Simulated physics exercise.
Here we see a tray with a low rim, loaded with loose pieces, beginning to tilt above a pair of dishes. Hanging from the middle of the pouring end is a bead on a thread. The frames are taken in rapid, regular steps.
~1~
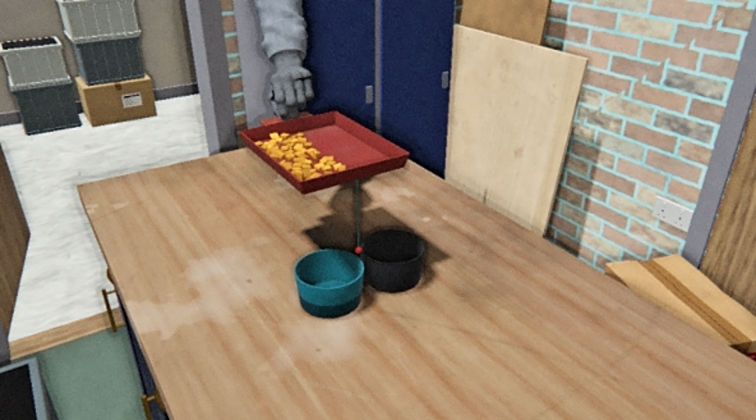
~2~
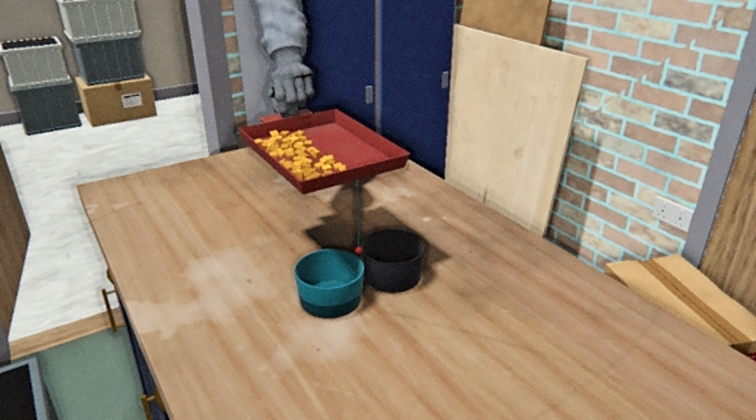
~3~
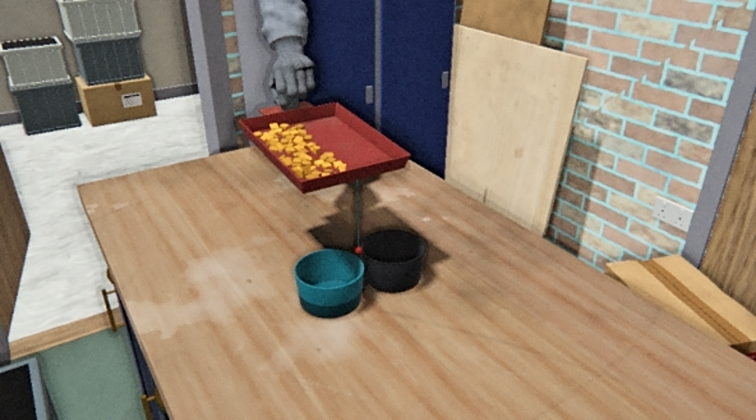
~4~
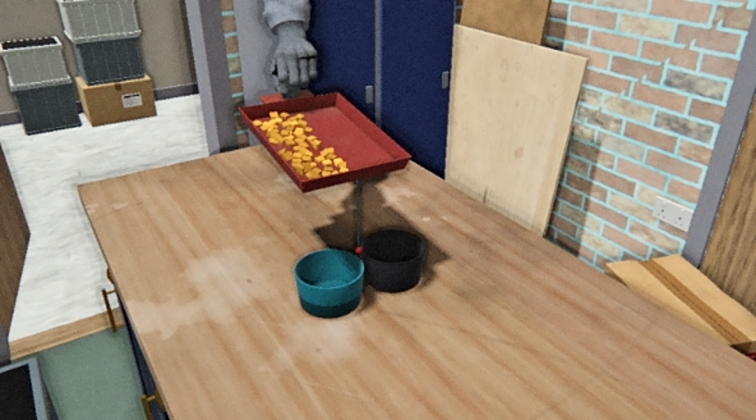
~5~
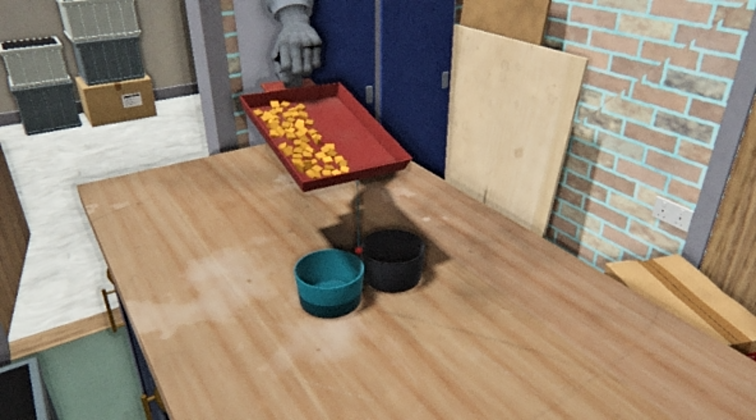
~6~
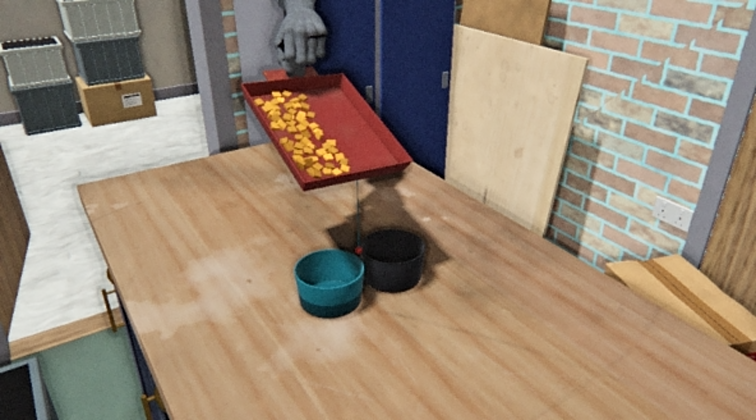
A red tray of small orange pieces, held at its far side by a gray gloved hand, started out level, then gradually tilted toward the teal and black bowls on the wooden table.
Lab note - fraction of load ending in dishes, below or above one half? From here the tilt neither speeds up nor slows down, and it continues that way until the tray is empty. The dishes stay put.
Between them the dishes get the lesser amount.
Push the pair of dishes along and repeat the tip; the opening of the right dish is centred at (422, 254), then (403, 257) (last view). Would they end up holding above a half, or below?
Taking the tries in order: A major share, followed by a major share.
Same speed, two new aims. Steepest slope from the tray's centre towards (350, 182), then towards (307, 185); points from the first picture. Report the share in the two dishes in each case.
First heading roughly 20 %, second roughly 80 %.
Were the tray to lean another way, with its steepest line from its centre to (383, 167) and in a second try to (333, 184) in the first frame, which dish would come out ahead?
In the first case it's the one on the right, in the second the one on the left.
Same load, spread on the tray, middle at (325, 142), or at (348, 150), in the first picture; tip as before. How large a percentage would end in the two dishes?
40 % and 40 %.
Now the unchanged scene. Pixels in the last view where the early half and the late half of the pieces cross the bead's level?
Earlier portion about (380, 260); later portion about (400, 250).
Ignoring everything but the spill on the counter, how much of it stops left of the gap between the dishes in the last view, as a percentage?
Close to 20 per cent of the spill, I think.
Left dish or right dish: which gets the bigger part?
The one that comes out ahead is the rightward one.
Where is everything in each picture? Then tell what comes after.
In the first frame, corners of the pouring end at (302, 179) and (404, 153), level; middle of the load at (304, 157), small crackers; left dish at (347, 299); right dish at (411, 274); bead on its thread at (359, 250).
In the second frame, corners of the pouring end at (302, 179) and (405, 153), level; middle of the load at (304, 155).
In the third frame, corners of the pouring end at (303, 179) and (405, 154), tipped barely, lowest at the right corner; middle of the load at (304, 151).
In the fourth frame, corners of the pouring end at (304, 179) and (406, 155), tipped a little, lowest at the right corner; middle of the load at (304, 145).
In the fifth frame, corners of the pouring end at (305, 179) and (407, 157), tipped clearly, lowest at the right corner; middle of the load at (305, 140).
In the sixth frame, corners of the pouring end at (306, 179) and (408, 159), tipped clearly, lowest at the right corner; middle of the load at (306, 135); left dish at (347, 299); right dish at (411, 274).
Soon, tray tipped steeply; all on the tray.
A while on, tray tipped past a quarter turn; most on the tray; a stray few in the right dish; a small part outside both; a small part in the air.
Towards the end, tray tipped past a quarter turn; about a third in the right dish; about two thirds outside both.
Finally, tray tipped past a quarter turn; none in the left dish; about a third in the right dish; about two thirds outside both.
